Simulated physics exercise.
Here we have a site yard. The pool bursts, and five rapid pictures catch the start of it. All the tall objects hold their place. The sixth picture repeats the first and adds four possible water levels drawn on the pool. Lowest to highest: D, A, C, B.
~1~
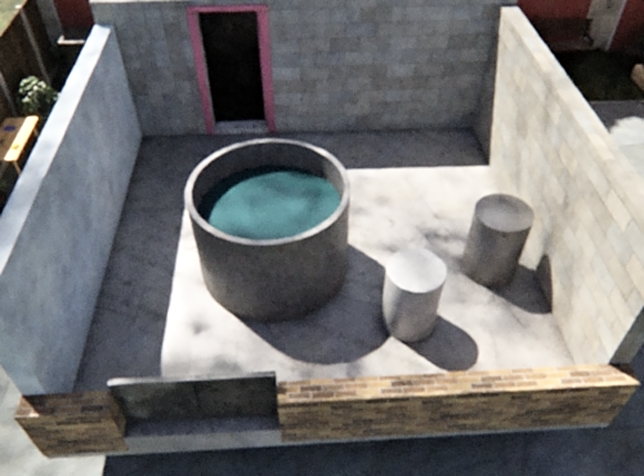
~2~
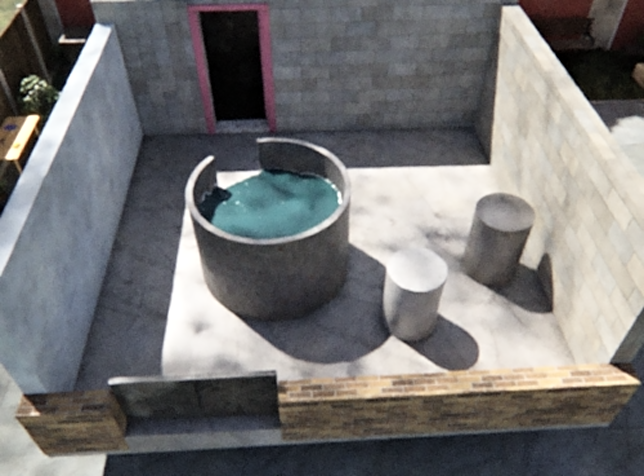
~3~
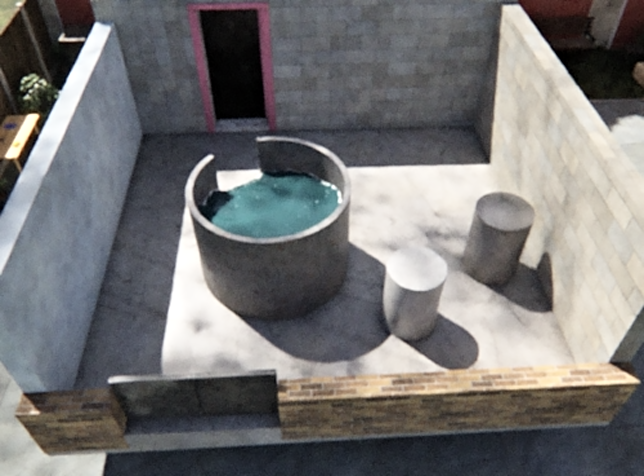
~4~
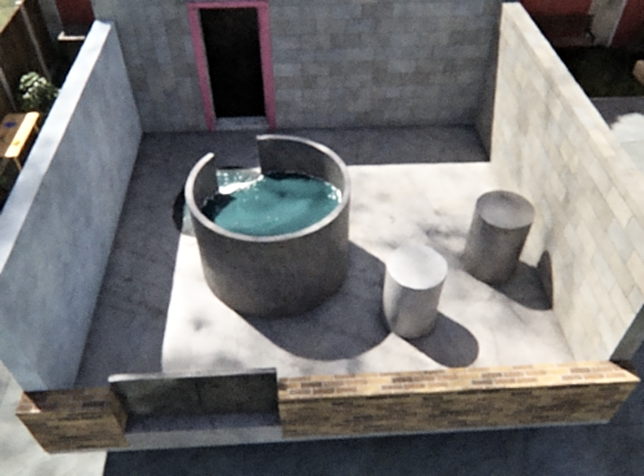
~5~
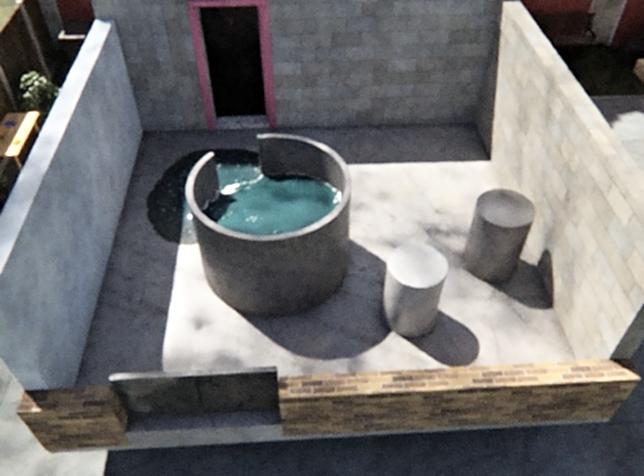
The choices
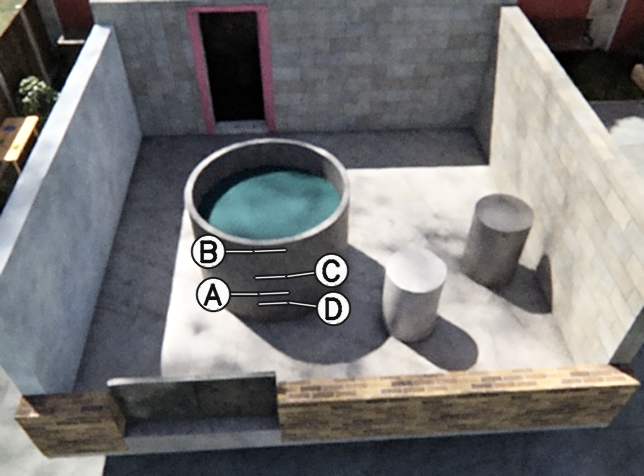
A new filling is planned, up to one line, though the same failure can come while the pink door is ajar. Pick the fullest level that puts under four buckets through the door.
I would pick level D.
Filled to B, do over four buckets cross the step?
Yes, it does.
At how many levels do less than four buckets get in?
One of the four.
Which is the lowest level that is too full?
That is level A.
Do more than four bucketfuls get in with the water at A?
Yes, it does.
On the marked copy, A at (273, 293); B at (269, 250); C at (271, 277); D at (274, 303); from the bottom up D, A, C, B.
For level A, about 9 bucketfuls get in.
For level B, dozens of bucketfuls pour in.
For level C, dozens of bucketfuls pour in.
For level D, a bucket or two gets in.
